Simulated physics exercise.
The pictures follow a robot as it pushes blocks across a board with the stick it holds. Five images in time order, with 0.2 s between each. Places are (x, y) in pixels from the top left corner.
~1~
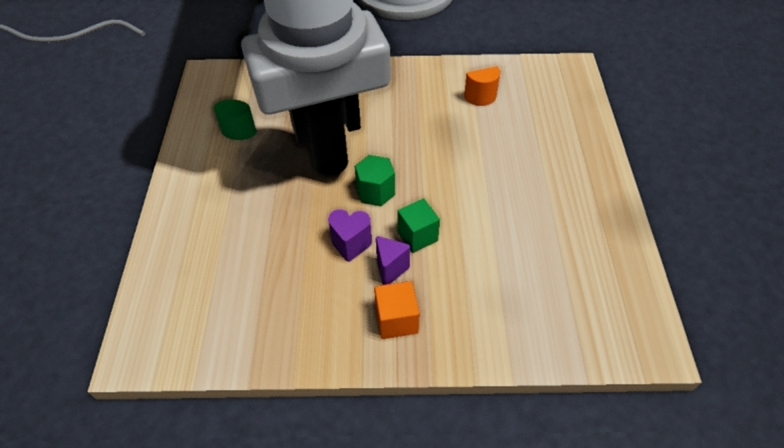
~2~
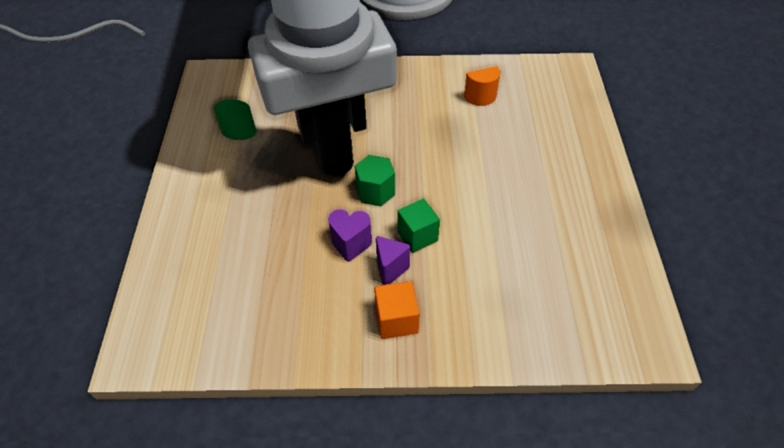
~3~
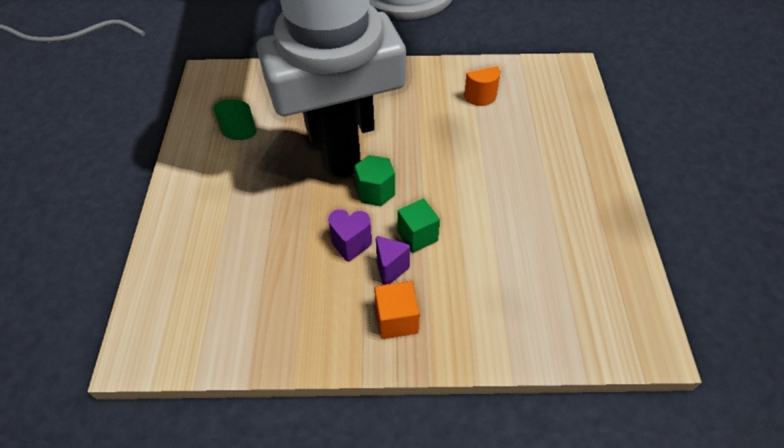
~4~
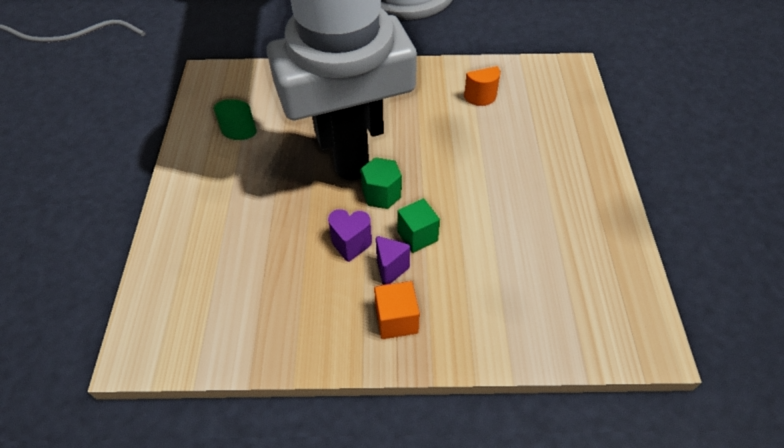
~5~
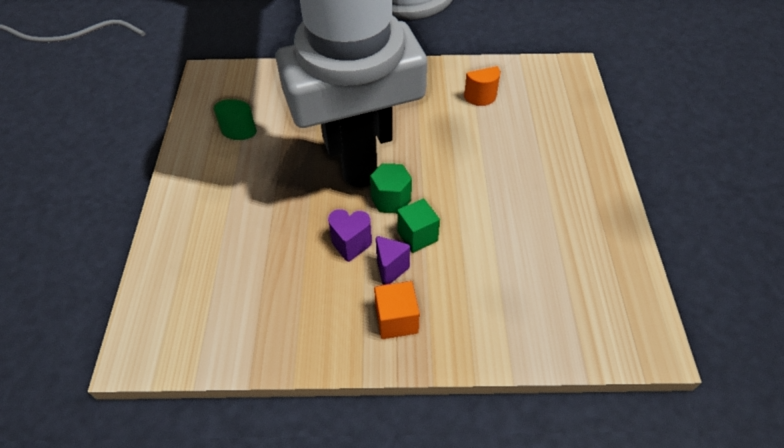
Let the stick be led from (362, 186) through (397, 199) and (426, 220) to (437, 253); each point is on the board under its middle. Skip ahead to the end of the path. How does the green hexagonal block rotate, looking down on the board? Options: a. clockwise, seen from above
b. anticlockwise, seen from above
I choose b.
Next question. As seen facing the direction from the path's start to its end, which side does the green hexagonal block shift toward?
That's a shift to the left.
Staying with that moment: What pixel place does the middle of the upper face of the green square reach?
It is going to be at (436, 261).
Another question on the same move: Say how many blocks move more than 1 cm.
Counting only shifts above 1 cm, I get two blocks.
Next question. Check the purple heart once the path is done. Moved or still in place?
It stays.
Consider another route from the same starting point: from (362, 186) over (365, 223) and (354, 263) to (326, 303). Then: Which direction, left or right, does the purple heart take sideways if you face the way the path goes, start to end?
That's a shift to the right.
What follows on the original path. One third of the way, stick at (397, 188); green hexagonal block at (430, 189); green square at (425, 217), turned 30° clockwise.
Two thirds of the way, stick at (427, 210); green hexagonal block at (465, 205), turned 25° anticlockwise; green square at (431, 229), turned 55° clockwise.
At the end, stick at (438, 242); purple heart in place; purple three-sided block in place; green hexagonal block at (474, 212), turned 50° anticlockwise; green square at (436, 261), turned 45° clockwise.
